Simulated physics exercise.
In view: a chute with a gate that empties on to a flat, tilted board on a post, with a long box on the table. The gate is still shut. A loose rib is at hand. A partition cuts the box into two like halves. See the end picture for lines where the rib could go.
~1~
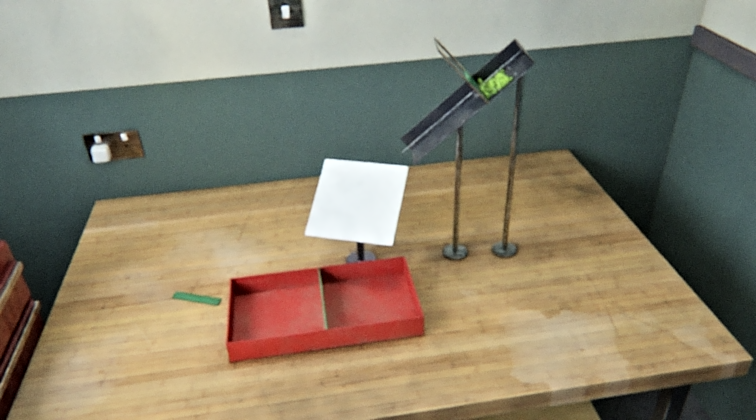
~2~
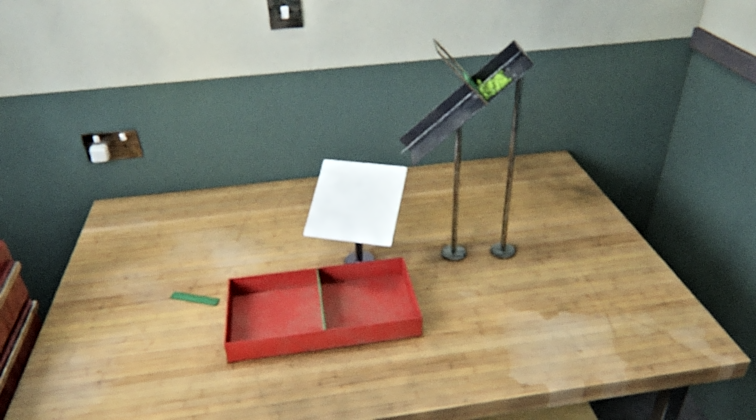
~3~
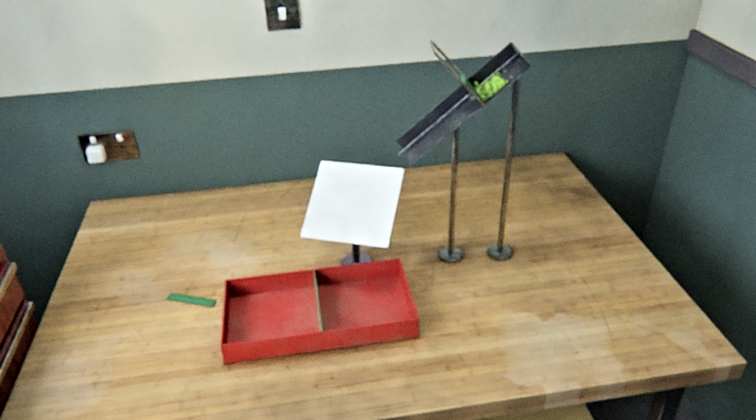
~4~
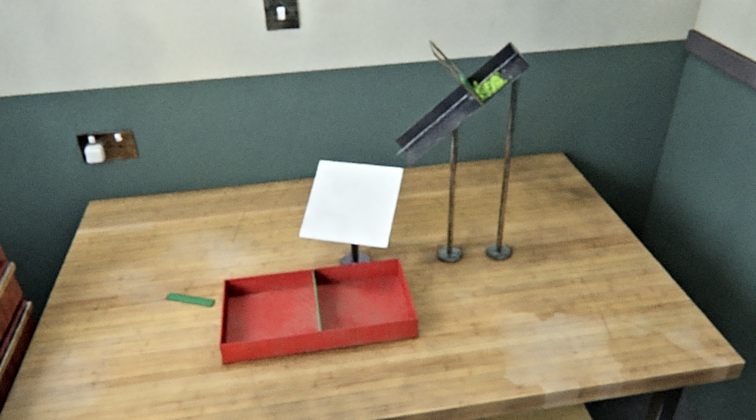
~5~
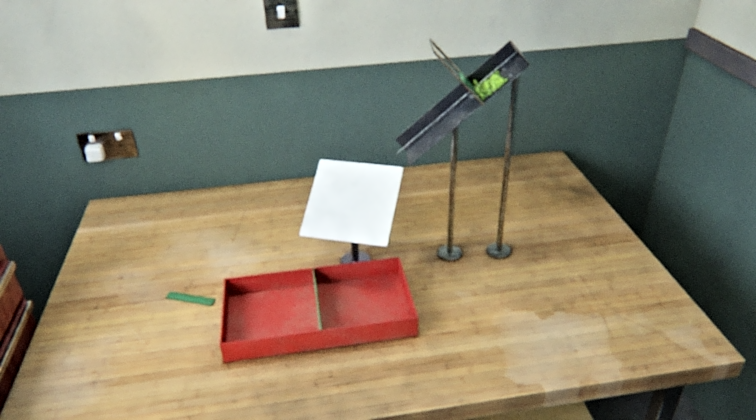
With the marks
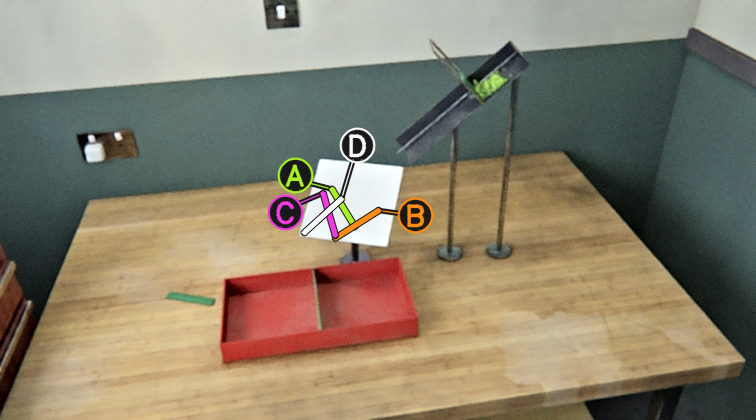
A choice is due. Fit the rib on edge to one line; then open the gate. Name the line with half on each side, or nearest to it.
Line D.
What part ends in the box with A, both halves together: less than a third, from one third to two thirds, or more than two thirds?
More than two thirds.
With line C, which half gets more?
Right.
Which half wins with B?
More lands on the left.
On the marked copy, line A from (331, 189) to (354, 226); line B from (378, 210) to (335, 238); line C from (323, 193) to (335, 235); line D from (341, 199) to (304, 232).
With A, of what is caught, a small share in the left half, all but a few in the right.
With B, of what is caught, all but a few in the left half, a small share in the right.
With C, of what is caught, a small share in the left half, all but a few in the right.
With D, of what is caught, close to two thirds in the left half, close to a third in the right.
